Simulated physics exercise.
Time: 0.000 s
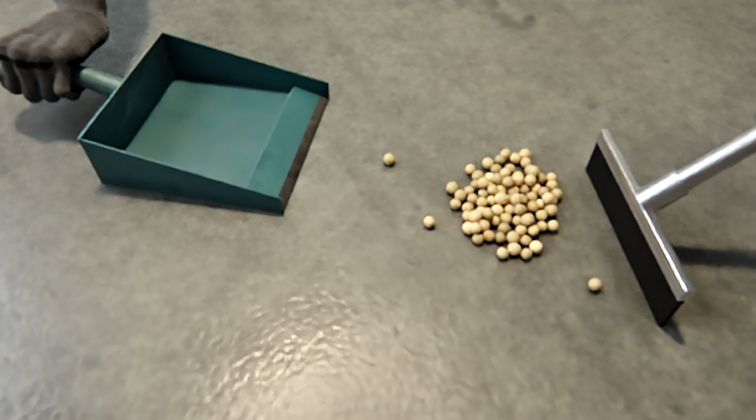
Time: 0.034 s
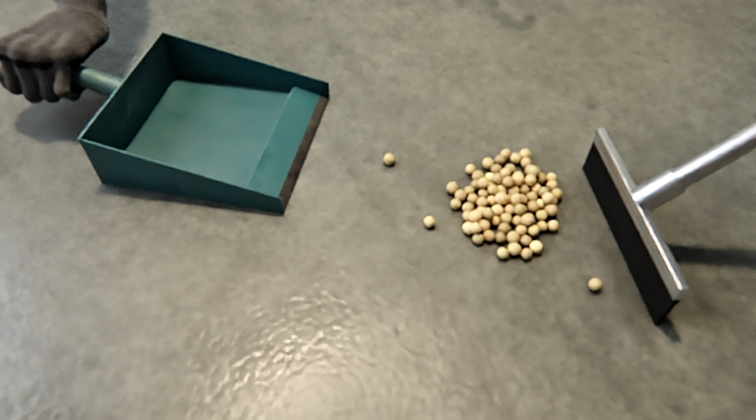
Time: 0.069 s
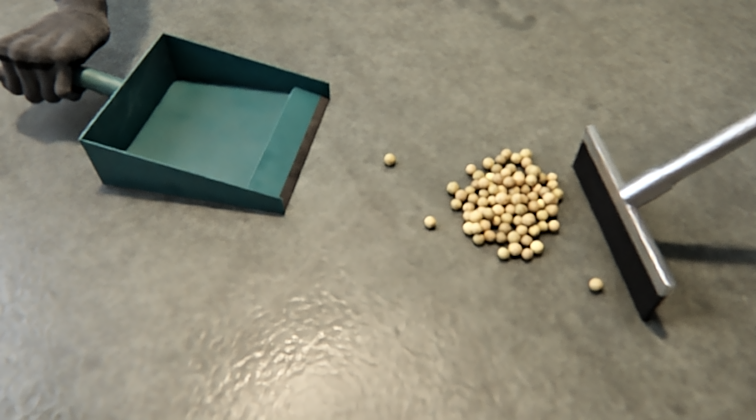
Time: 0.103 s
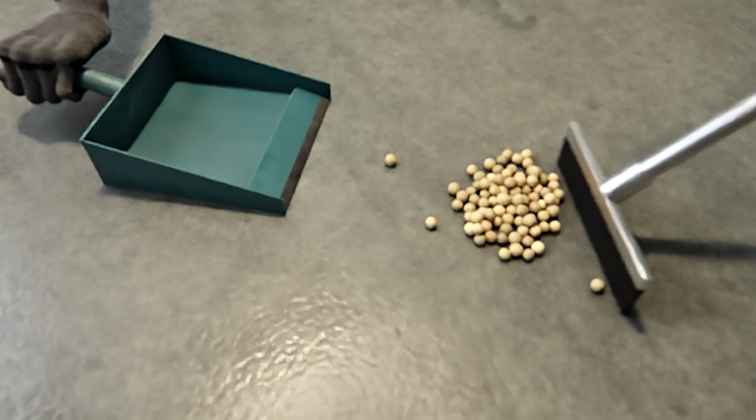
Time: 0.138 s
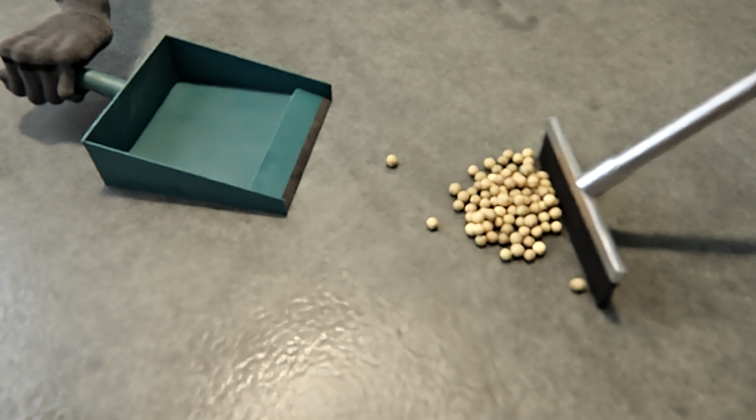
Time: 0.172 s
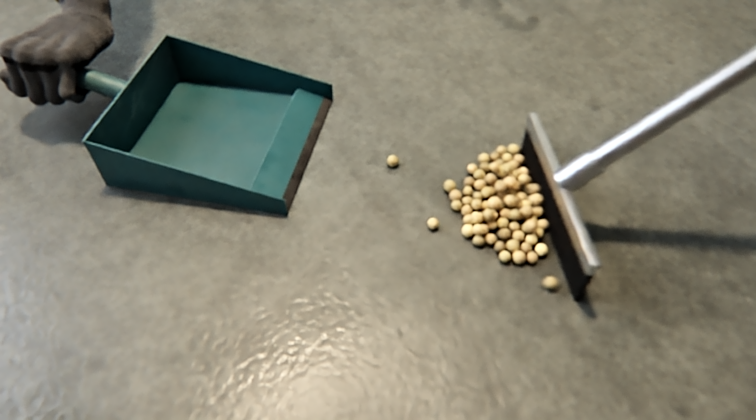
A squeegee with a dark blade slid left across the grey floor and pushed into a pile of round, tan nuts, bunching them together, while a gloved hand held a green dustpan still.
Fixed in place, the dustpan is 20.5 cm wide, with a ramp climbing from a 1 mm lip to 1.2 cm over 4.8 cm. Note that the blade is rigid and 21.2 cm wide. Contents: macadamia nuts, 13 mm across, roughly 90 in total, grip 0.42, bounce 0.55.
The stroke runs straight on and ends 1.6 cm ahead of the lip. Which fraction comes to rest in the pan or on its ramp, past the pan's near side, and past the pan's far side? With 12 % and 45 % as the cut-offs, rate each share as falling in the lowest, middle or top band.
Bands: Pan in the middle band; near side in the middle band; far side in the lowest band.
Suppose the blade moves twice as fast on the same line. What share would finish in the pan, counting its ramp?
Share: Near 40 %.
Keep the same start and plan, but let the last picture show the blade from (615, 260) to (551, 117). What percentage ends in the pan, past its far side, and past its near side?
That ends as pan 10, far 0, and near 30.
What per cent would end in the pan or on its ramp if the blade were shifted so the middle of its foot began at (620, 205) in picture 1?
Close to 15 in a hundred.
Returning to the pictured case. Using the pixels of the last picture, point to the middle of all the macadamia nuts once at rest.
In the last view, approximately (296, 191).
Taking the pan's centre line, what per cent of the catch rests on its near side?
I'd say near 80 per cent.
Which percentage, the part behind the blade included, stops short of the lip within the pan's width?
Roughly 40 percent.
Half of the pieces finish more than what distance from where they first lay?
Near 26 cm.
Then, at 0.35 s, middle of the blade 16 cm from the lip; 0 % over the lip, far side 0 %, near side 25 %.
Then, at 0.47 s, middle of the blade 8 cm from the lip; 0 % over the lip, far side 0 %, near side 35 %.
After 0.72 s, middle of the blade 5 cm from the lip; 35 % over the lip, far side 0 %, near side 35 %.
In the end, at 1.4 s, pan 25 %, near side 35 %, far side 0 %, in front of the lip or behind the blade 40 %.
